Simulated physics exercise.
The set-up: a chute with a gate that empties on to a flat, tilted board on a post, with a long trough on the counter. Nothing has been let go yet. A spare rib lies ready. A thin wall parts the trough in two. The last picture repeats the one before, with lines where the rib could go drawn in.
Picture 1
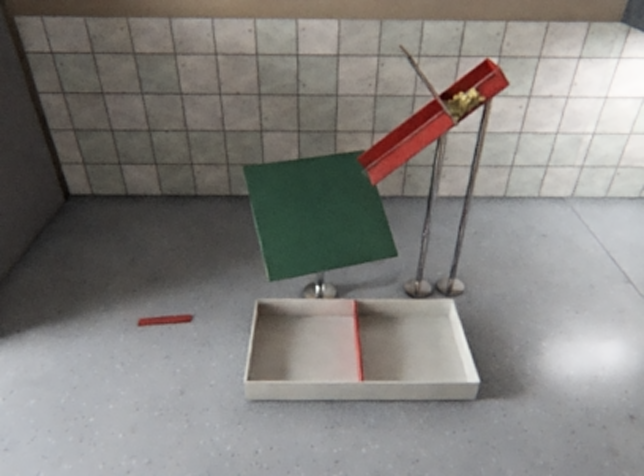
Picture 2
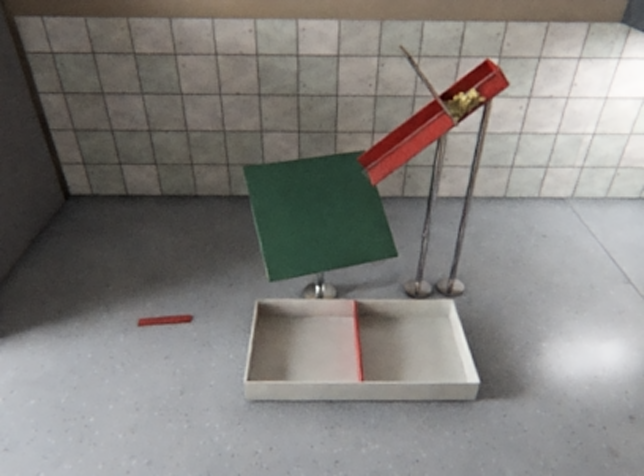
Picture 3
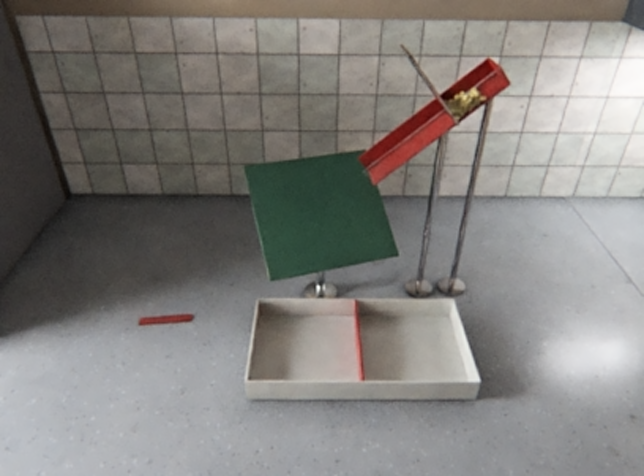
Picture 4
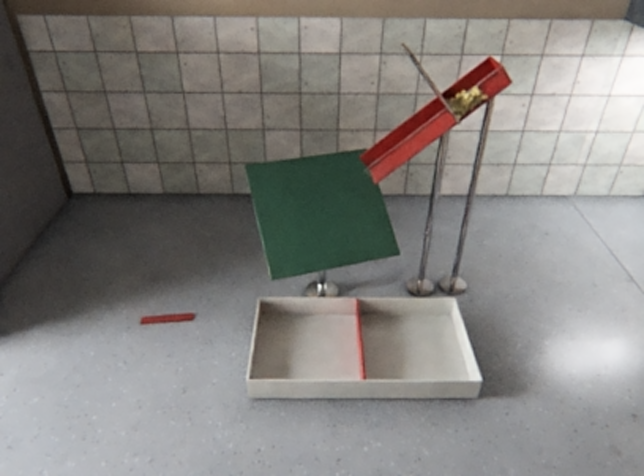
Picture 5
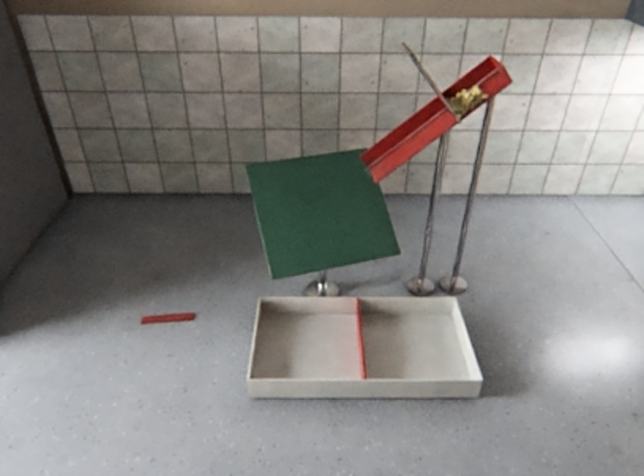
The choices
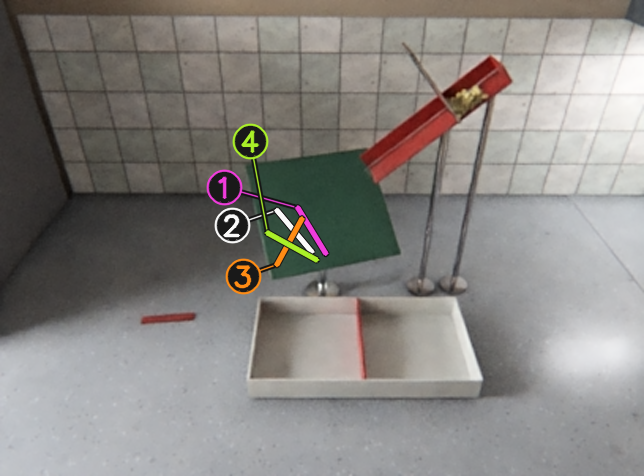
Nothing moves beyond a barely noticeable shift of the view: a small yellowish load stays behind the gate in a sloping red chute. Below it, a tilted green board stands on a post behind a pale trough with a thin red dividing wall, while a red strip lies still at left.
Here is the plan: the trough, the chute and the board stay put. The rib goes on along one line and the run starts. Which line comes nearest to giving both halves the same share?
1.
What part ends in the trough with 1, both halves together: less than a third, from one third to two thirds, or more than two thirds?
More than two thirds.
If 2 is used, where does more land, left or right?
Left.
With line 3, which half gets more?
More lands on the left.
On the marked copy, line 1 from (297, 207) to (325, 253); line 2 from (276, 210) to (311, 251); line 3 from (301, 218) to (276, 264); line 4 from (267, 232) to (316, 259).
For line 1, of what is caught, close to two thirds in the left half, close to a third in the right.
For line 2, of what is caught, all but a few in the left half, a small share in the right.
For line 3, of what is caught, all but a few in the left half, a small share in the right.
For line 4, of what is caught, all but a few in the left half, a small share in the right.
